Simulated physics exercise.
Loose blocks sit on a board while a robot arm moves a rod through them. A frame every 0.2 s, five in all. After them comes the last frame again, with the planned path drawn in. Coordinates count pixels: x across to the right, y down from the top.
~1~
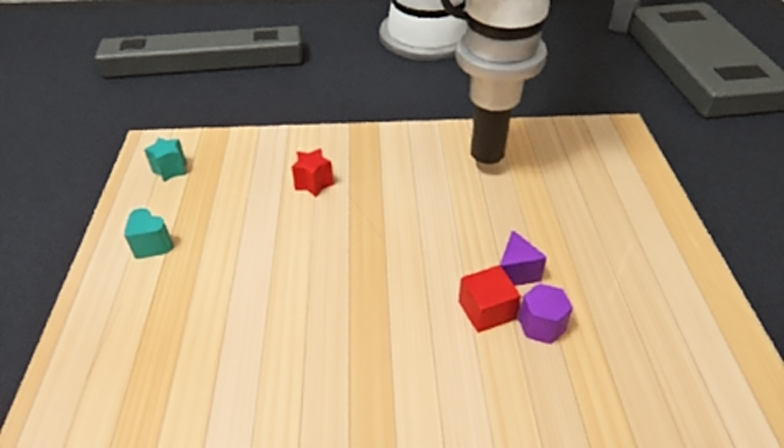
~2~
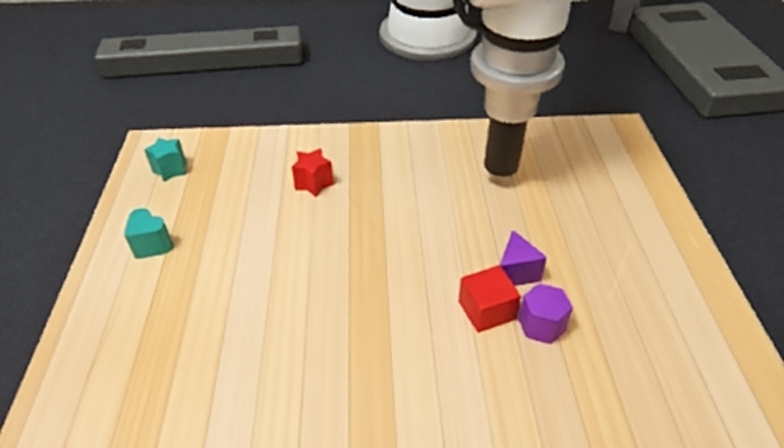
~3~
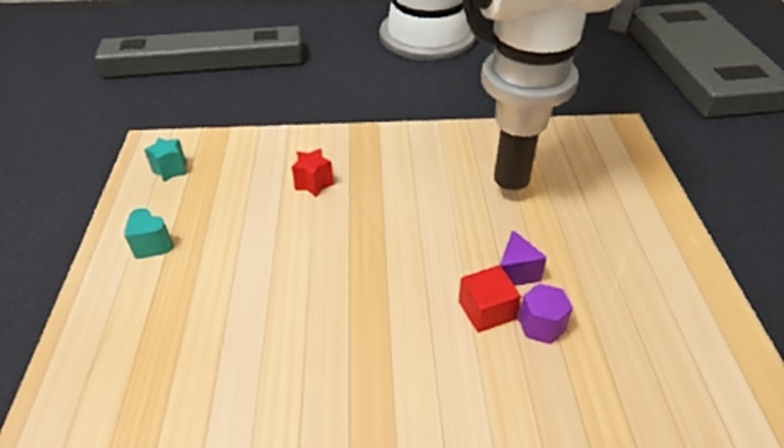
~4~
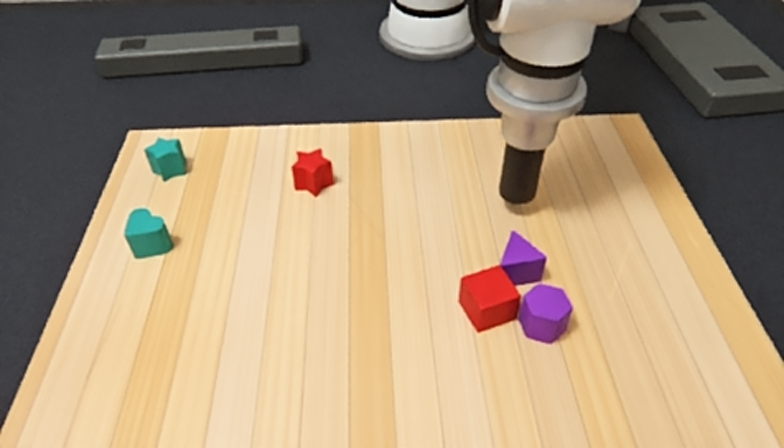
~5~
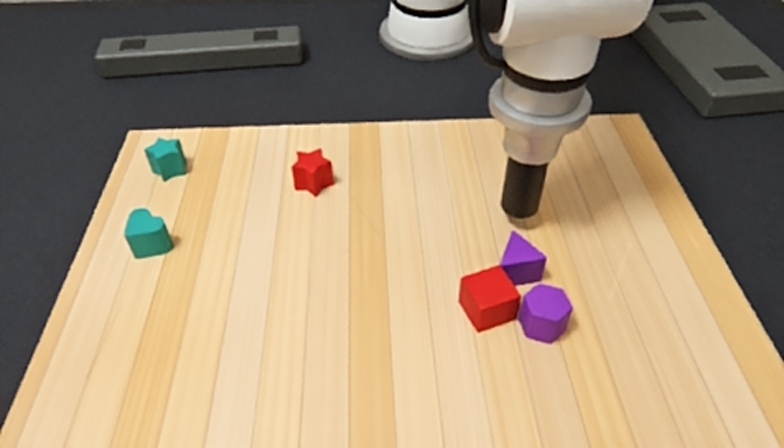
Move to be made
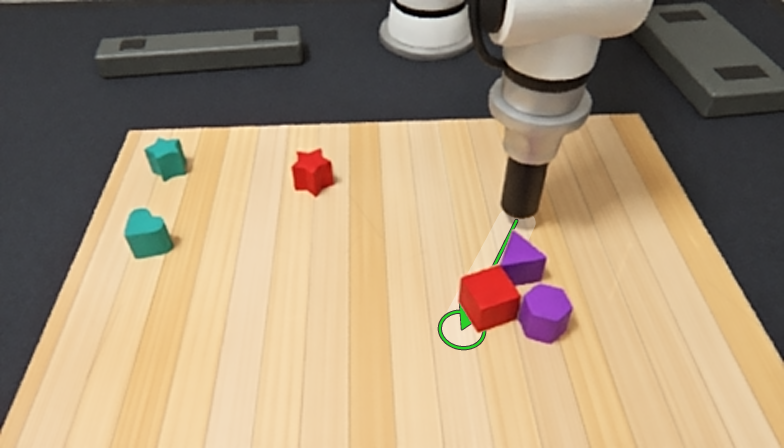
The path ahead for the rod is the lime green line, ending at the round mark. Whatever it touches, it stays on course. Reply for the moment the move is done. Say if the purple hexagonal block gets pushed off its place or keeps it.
The block you're asking about gets moved.
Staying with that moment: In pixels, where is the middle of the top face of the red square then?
At the end it should sit near (473, 351).
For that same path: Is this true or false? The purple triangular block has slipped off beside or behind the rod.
That statement is accurate.
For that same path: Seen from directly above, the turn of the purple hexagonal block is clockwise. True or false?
It is false.
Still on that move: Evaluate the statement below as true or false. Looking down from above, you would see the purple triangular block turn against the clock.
The statement is correct.
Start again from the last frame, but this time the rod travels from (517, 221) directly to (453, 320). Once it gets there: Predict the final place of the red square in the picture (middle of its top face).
So, by the moment the path ends, you'll find the top centre of the red square at (478, 337).
Path on the board, in a line from (517, 221) to (462, 329).
The first path, step by step. One third of the way, rod at (503, 239); purple triangular block at (524, 263), turned 25° anticlockwise.
Two thirds of the way, rod at (484, 276); red square at (481, 307), turned 15° anticlockwise; purple triangular block at (519, 290), turned 70° anticlockwise; purple hexagonal block at (559, 312), turned 35° anticlockwise.
At the end, rod at (464, 315); red square at (473, 351), turned 40° anticlockwise; purple triangular block at (509, 306), turned 120° anticlockwise; purple hexagonal block at (564, 313), turned 40° anticlockwise.
